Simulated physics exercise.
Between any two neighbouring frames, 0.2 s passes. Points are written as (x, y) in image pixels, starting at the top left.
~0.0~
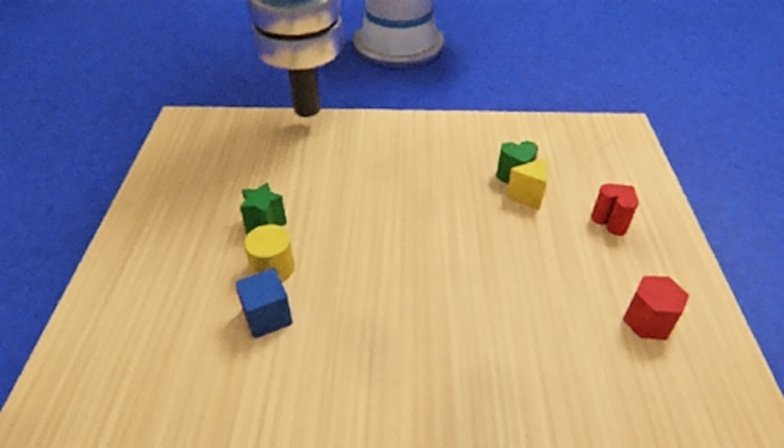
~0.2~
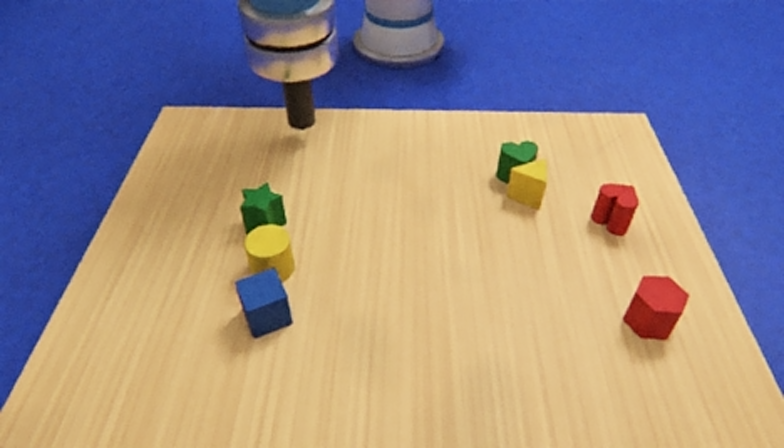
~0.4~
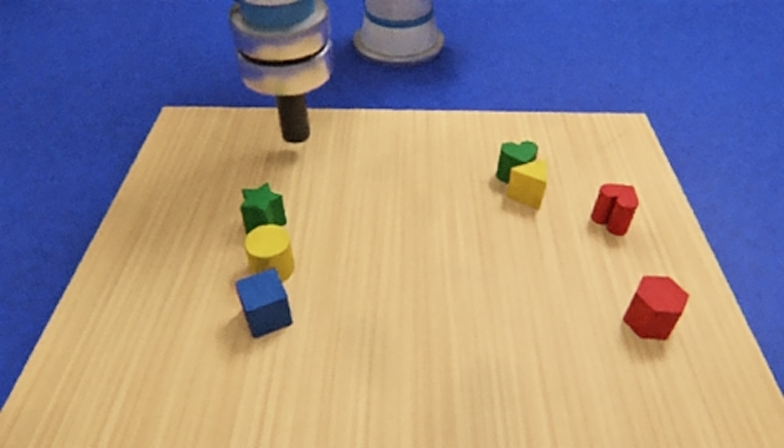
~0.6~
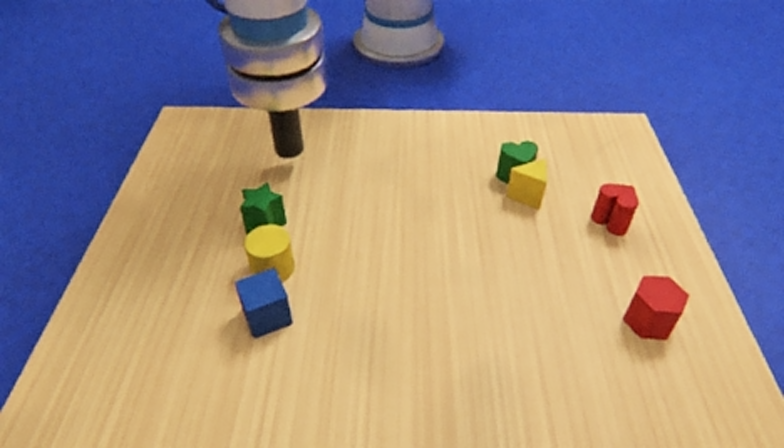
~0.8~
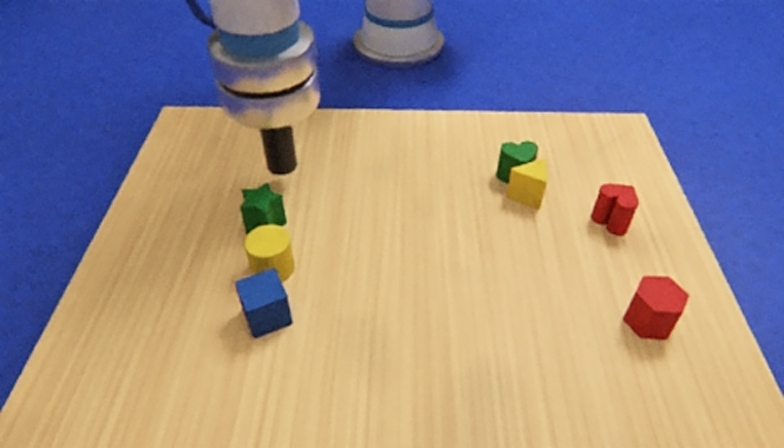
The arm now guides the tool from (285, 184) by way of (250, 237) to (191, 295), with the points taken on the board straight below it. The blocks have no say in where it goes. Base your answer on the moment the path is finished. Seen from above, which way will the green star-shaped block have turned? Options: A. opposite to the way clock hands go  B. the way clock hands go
A (opposite to the way clock hands go)
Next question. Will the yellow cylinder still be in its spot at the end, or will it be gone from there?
If the tool follows that path, the yellow cylinder ends up shifted.
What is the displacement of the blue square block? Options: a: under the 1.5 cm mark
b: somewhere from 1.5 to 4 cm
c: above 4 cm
That would be a.
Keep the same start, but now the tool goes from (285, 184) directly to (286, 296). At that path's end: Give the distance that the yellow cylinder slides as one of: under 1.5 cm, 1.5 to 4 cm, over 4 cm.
The answer here is over 4 cm.
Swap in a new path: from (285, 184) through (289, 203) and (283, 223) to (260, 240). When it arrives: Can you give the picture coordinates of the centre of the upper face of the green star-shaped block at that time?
The answer is (221, 221).
The first path, step by step. One third of the way, tool at (259, 202); green star-shaped block at (246, 218); yellow cylinder at (267, 245).
Two thirds of the way, tool at (226, 239); green star-shaped block at (222, 257), turned 45° anticlockwise; yellow cylinder at (267, 249).
At the end, tool at (184, 278); green star-shaped block at (212, 277), turned 115° anticlockwise; blue square block still; yellow cylinder at (267, 249).
